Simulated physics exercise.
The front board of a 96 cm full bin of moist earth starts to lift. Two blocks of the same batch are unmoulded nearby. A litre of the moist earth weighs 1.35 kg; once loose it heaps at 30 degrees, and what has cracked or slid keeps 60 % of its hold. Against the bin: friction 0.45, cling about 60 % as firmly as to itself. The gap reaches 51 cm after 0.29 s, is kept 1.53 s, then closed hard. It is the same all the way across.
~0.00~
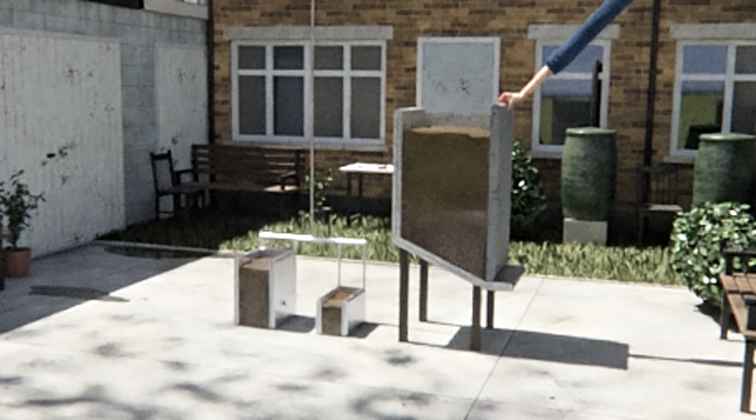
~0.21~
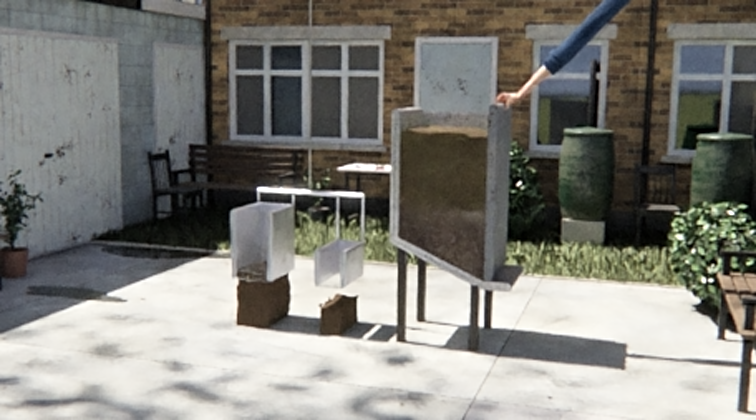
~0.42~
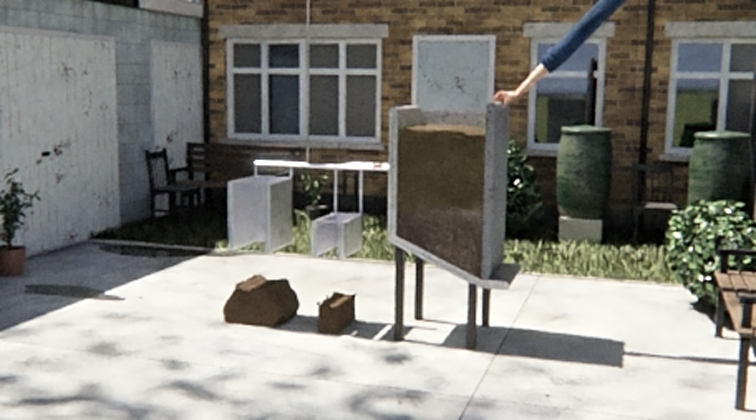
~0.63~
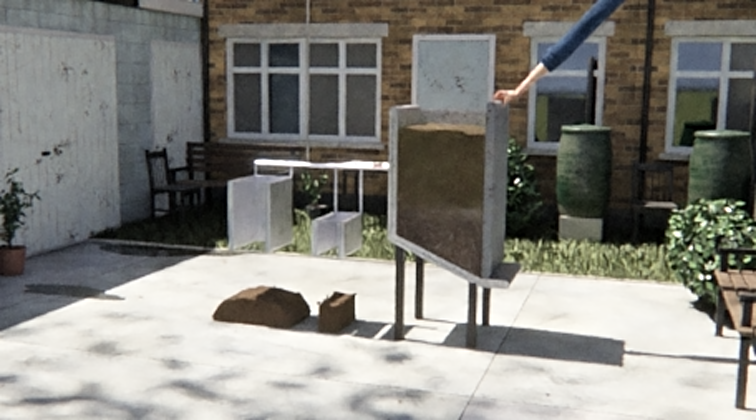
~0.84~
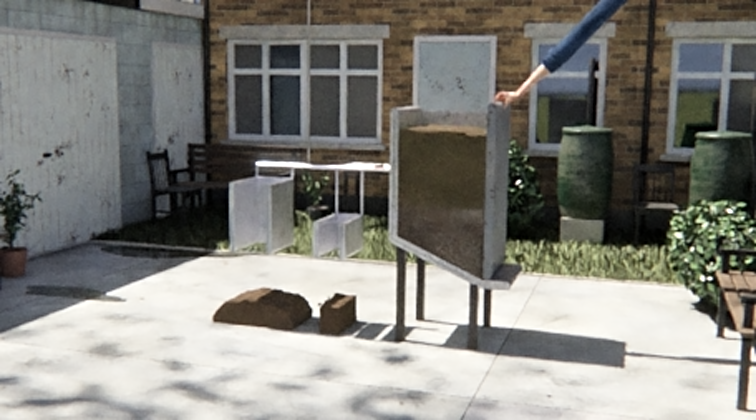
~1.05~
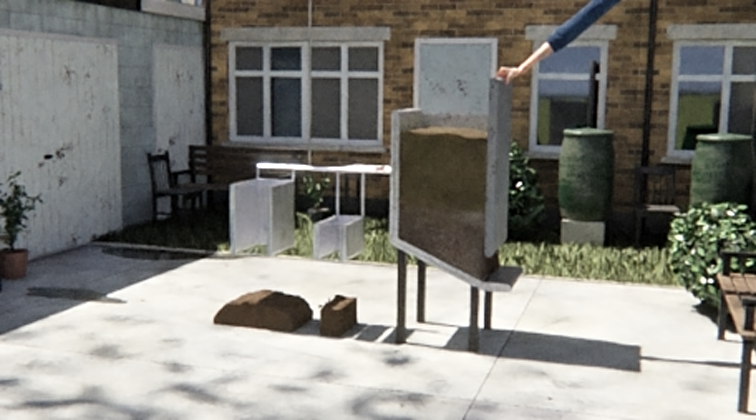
In a paved courtyard, white moulds on a frame lift off two brown earth blocks; the larger left one slumps into a low mound while the smaller keeps its shape, then a hand raises the board of an earth-filled bin.
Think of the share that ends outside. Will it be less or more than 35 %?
The result is more than 35 %.
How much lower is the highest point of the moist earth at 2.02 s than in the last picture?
Roughly 24 cm.
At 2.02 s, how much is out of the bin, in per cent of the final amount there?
Some 50 per cent.
After 1.50 s, the hatch is 51 cm open and 8 % is out.
After 2.02 s, the hatch is 51 cm open and 30 % is out.
After 2.54 s, the hatch is 51 cm open and 51 % is out.
After 3.07 s, the hatch is 12 cm open and 61 % is out.
After 4.03 s, the hatch is shut and 62 % is out.
